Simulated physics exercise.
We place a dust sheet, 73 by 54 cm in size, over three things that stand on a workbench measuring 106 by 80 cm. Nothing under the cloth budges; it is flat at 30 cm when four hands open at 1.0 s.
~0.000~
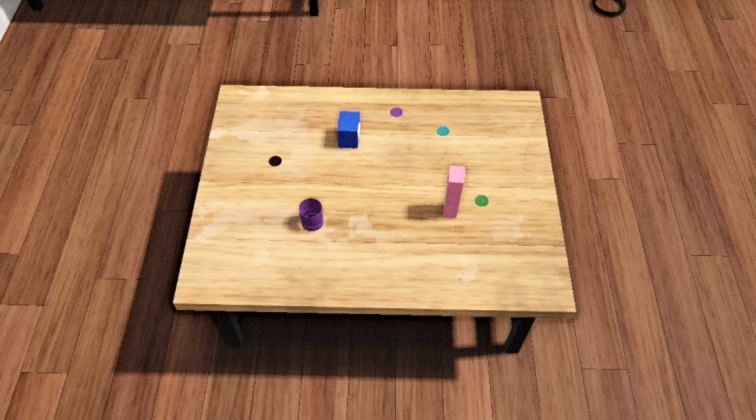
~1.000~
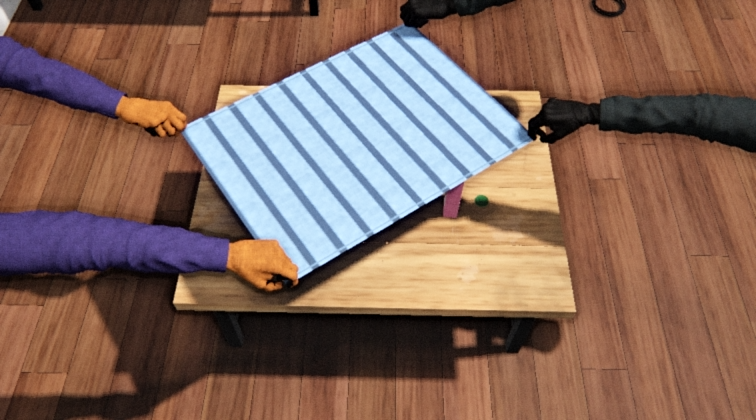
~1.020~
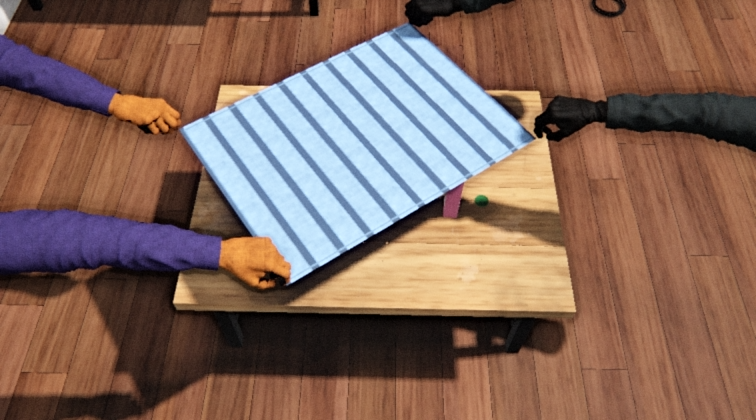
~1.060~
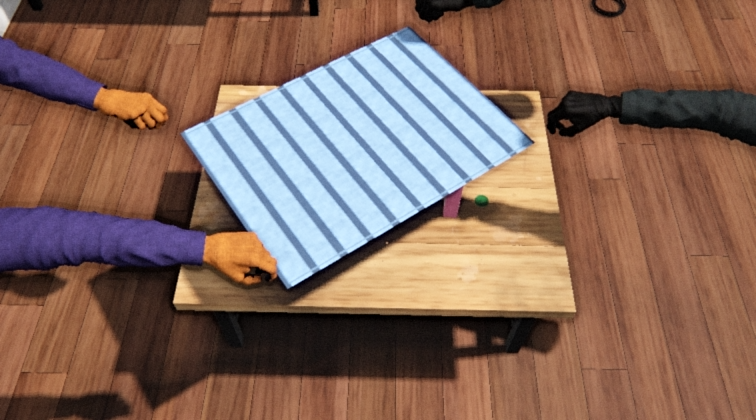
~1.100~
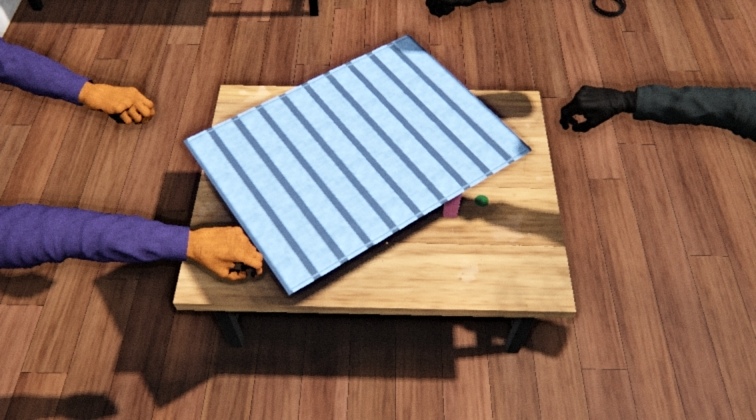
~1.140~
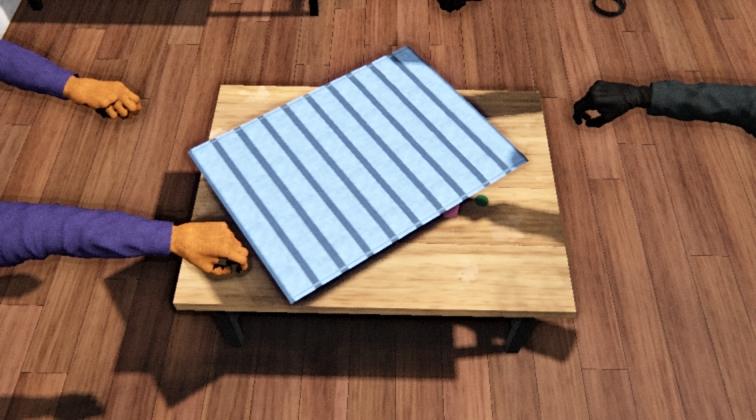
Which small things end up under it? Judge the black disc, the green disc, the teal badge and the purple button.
Result: Black disc still shows, green disc still shows, teal badge still shows, purple button vanishes under it.
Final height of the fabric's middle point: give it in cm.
Roughly 6 cm high.
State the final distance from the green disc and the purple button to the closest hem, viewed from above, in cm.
Roughly 5 cm, then 1 cm.
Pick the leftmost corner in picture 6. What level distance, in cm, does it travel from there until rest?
Horizontal travel: Approx. 4 cm.
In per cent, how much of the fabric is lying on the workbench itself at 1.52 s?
20 %.
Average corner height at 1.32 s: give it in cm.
On average the corners sit about 2 cm above the surface.
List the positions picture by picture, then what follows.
In the first frame, shows, black disc (275, 161); green disc (482, 200); teal badge (443, 131); purple button (397, 112); blue box (348, 120), 8 cm tall; purple cup (310, 208), 7 cm tall; pink box (457, 174), 17 cm tall.
In the second frame, shows, dust sheet corners (287, 285) (179, 129) (409, 22) (536, 138); highest point 30 cm, lowest 30 cm.
In the third frame, shows, dust sheet corners (287, 285) (179, 130); highest point 30 cm, lowest 30 cm.
In the fourth frame, shows, dust sheet corners (288, 289) (181, 134); highest point 28 cm, lowest 28 cm.
In the fifth frame, shows, dust sheet corners (289, 295) (184, 141); highest point 25 cm, lowest 25 cm.
In the sixth frame, shows, dust sheet corners (291, 304) (188, 152) (408, 46) (529, 161); highest point 21 cm, lowest 21 cm.
After 1.3 s, 20 % of it is down, spanning 74 by 74 cm, above purple button.
After 1.5 s, 20 % of it is down, spanning 77 by 79 cm, above purple button.
After 1.7 s, 20 % of it is down, spanning 73 by 78 cm, above purple button.
After 1.9 s, 20 % of it is down, spanning 75 by 78 cm, above purple button.
After 2.7 s, 20 % of it is down, spanning 74 by 77 cm, above purple button.
